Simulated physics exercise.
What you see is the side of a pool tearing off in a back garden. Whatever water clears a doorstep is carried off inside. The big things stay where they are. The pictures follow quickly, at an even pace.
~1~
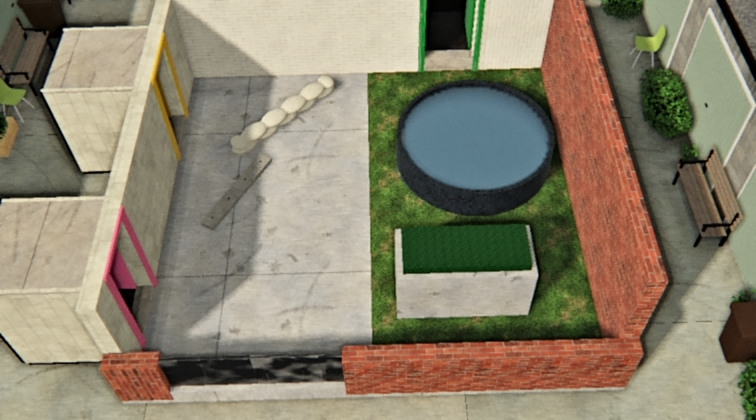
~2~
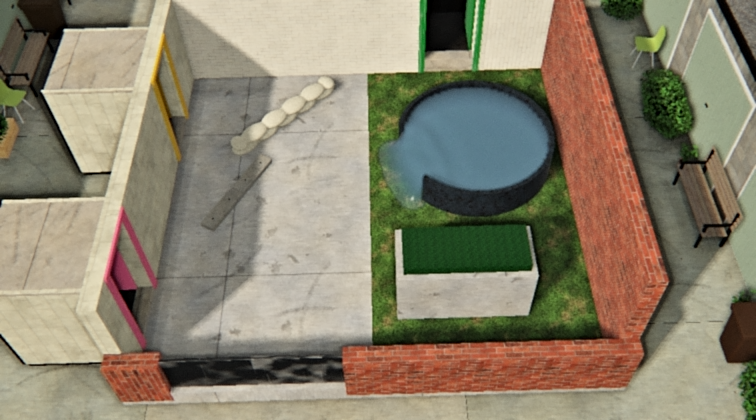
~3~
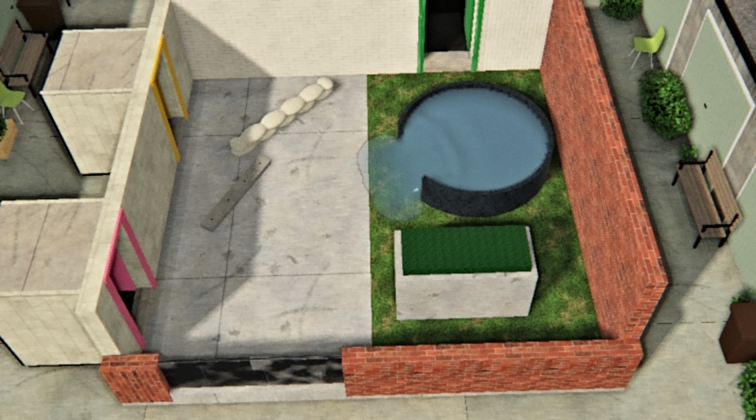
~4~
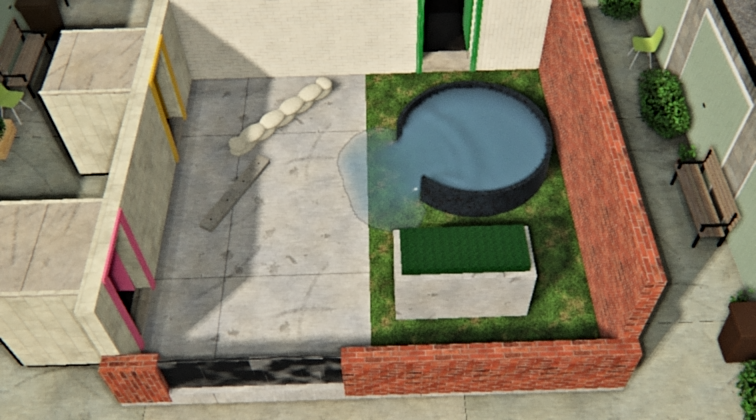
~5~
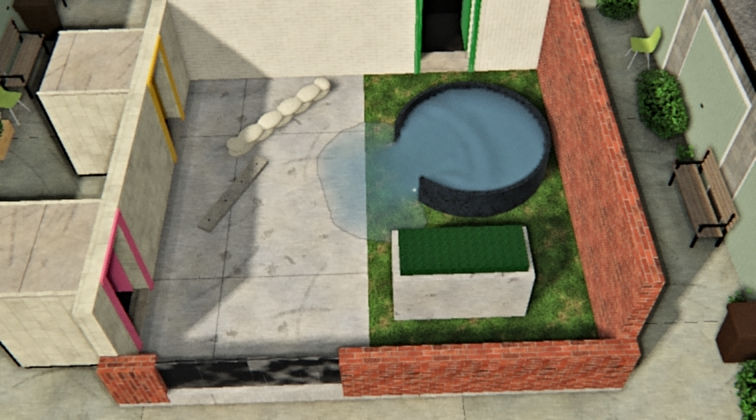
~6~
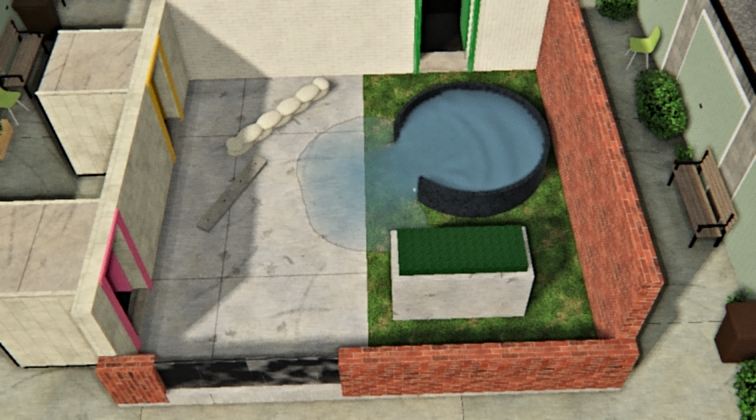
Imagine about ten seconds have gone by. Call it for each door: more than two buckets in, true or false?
Green door false, pink door true, yellow door false.
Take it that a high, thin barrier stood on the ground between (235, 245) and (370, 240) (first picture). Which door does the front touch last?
That's the green-painted one.
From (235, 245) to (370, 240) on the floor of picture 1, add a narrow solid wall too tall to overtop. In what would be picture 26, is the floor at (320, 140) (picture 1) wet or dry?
There: Wet.
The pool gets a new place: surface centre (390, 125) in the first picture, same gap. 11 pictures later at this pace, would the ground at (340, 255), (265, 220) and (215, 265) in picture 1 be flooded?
Bone-dry, soaked, soaked.
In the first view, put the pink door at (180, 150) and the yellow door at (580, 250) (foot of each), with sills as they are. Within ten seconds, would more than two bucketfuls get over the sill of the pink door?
As it turns out, the pink door falls short.
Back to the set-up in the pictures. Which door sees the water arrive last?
From what the pictures show, it's the one in green.
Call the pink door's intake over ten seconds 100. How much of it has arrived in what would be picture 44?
That share would be near 75 %.
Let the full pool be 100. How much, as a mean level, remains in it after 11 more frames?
About 58 %.
A moment on, water covers 25 % of the floor; the green door not reached, the pink door not reached, the yellow door not reached.
Next, water covers 45 % of the floor; the green door not reached, the pink door not reached, the yellow door not reached.
Then, water covers 60 % of the floor; the green door not reached, the pink door under two buckets in, the yellow door wet at the sill, nothing in.
Later, water covers 75 % of the floor; the green door wet at the sill, nothing in, the pink door over two buckets in, the yellow door wet at the sill, nothing in.
In the end, water covers 90 % of the floor; the green door wet at the sill, nothing in, the pink door far over two buckets in, the yellow door wet at the sill, nothing in.
